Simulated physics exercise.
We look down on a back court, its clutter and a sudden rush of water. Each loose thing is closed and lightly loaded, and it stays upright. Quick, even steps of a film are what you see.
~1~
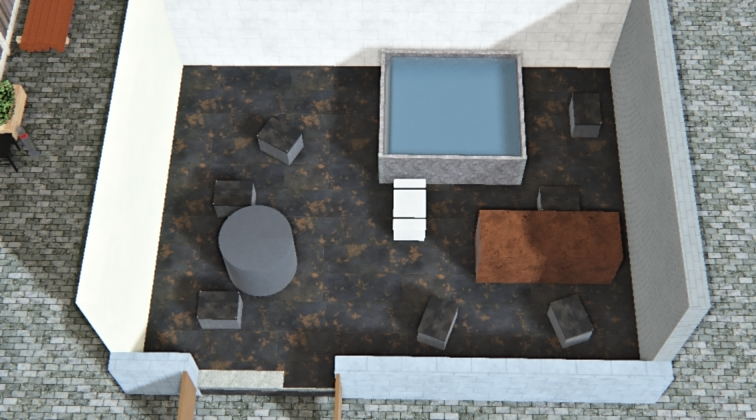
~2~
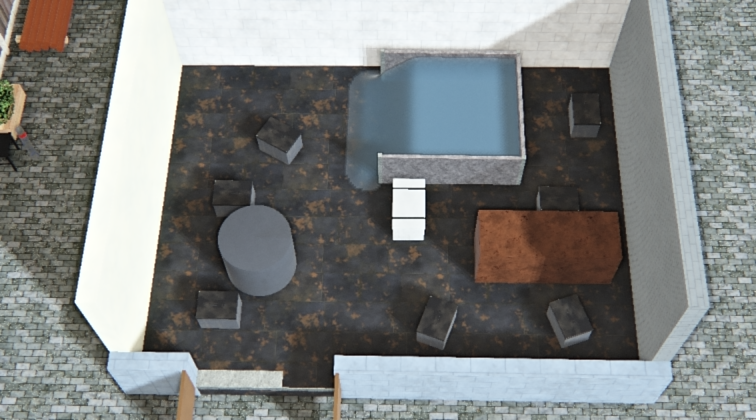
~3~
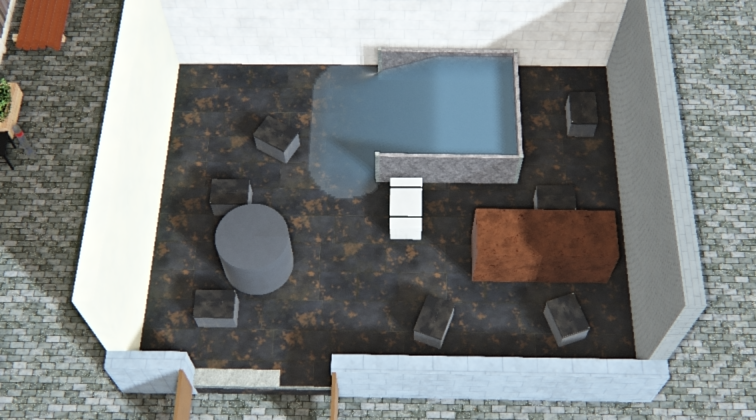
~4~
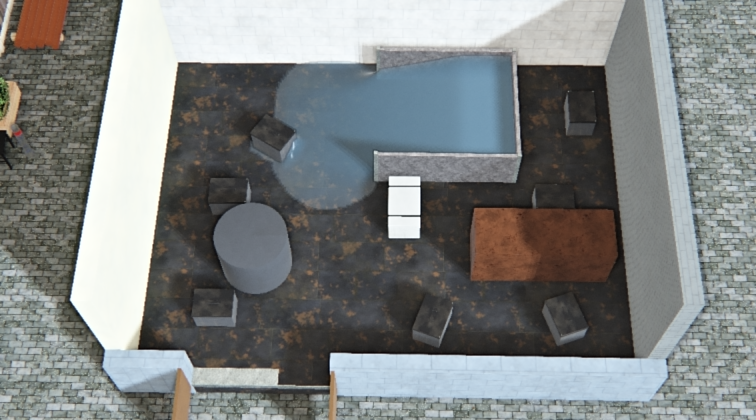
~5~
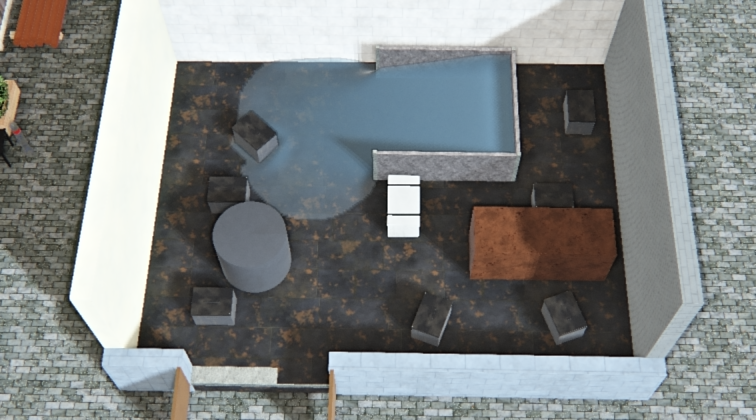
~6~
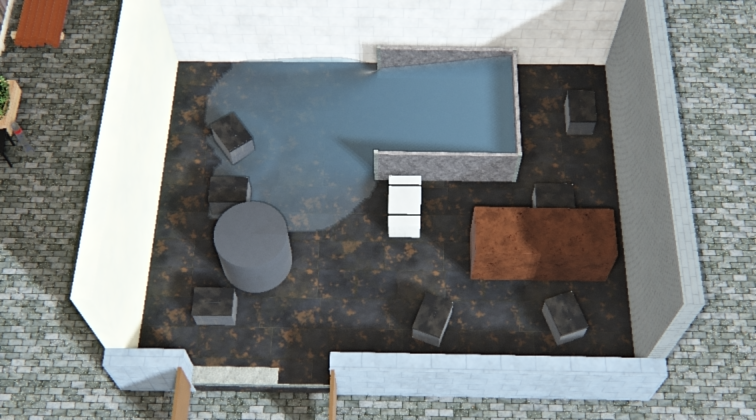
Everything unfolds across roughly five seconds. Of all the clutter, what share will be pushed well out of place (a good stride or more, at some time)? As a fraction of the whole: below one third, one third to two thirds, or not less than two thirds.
Band-wise it's the middle band, a third to two thirds.
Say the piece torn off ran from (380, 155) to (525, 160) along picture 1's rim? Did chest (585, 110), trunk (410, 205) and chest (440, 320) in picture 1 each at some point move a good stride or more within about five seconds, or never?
As listed: That far or more, that far or more, swept aside.
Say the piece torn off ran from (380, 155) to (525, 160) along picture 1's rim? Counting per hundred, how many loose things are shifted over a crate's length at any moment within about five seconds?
Near 80 %.
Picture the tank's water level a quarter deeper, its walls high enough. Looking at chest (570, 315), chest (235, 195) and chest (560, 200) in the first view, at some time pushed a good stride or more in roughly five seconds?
In the order asked: Below that distance, over that distance and below that distance.
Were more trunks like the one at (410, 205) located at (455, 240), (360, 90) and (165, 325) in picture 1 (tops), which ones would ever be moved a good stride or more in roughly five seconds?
As listed: Under that, pushed that far, swept aside.
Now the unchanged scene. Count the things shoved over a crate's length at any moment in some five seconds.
My count comes to 3.
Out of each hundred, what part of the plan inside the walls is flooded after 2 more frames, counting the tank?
35 per cent or so.
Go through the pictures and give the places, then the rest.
The first frame shows a chest at (279, 134) rests on the ground; a chest at (233, 193) rests on the ground; 0 of 8 have shifted.
The second frame shows a chest at (279, 134), on the bottom; a chest at (233, 192), on the bottom; 0 of 8 have shifted.
The third frame shows a chest at (276, 133), on the bottom; a chest at (230, 191) rests on the ground; 0 of 8 have shifted.
The fourth frame shows a chest at (273, 132), on the bottom; a chest at (228, 190) rests on the ground; 0 of 8 have shifted.
The fifth frame shows a chest at (254, 130) rests on the ground, close to its start; a chest at (227, 189), on the bottom; 1 of 8 have shifted.
The sixth frame shows a chest at (231, 132) rests on the ground, a stride from its start; a chest at (228, 189) rests on the ground; 1 of 8 have shifted.
A moment on, 1 of 8 are well off their spots; 0 afloat.
Next, 2 of 8 are well off their spots; 1 afloat.
Later, 3 of 8 are well off their spots; 2 afloat.
In the end, 3 of 8 are well off their spots, and 3 have been at some point; 2 afloat.
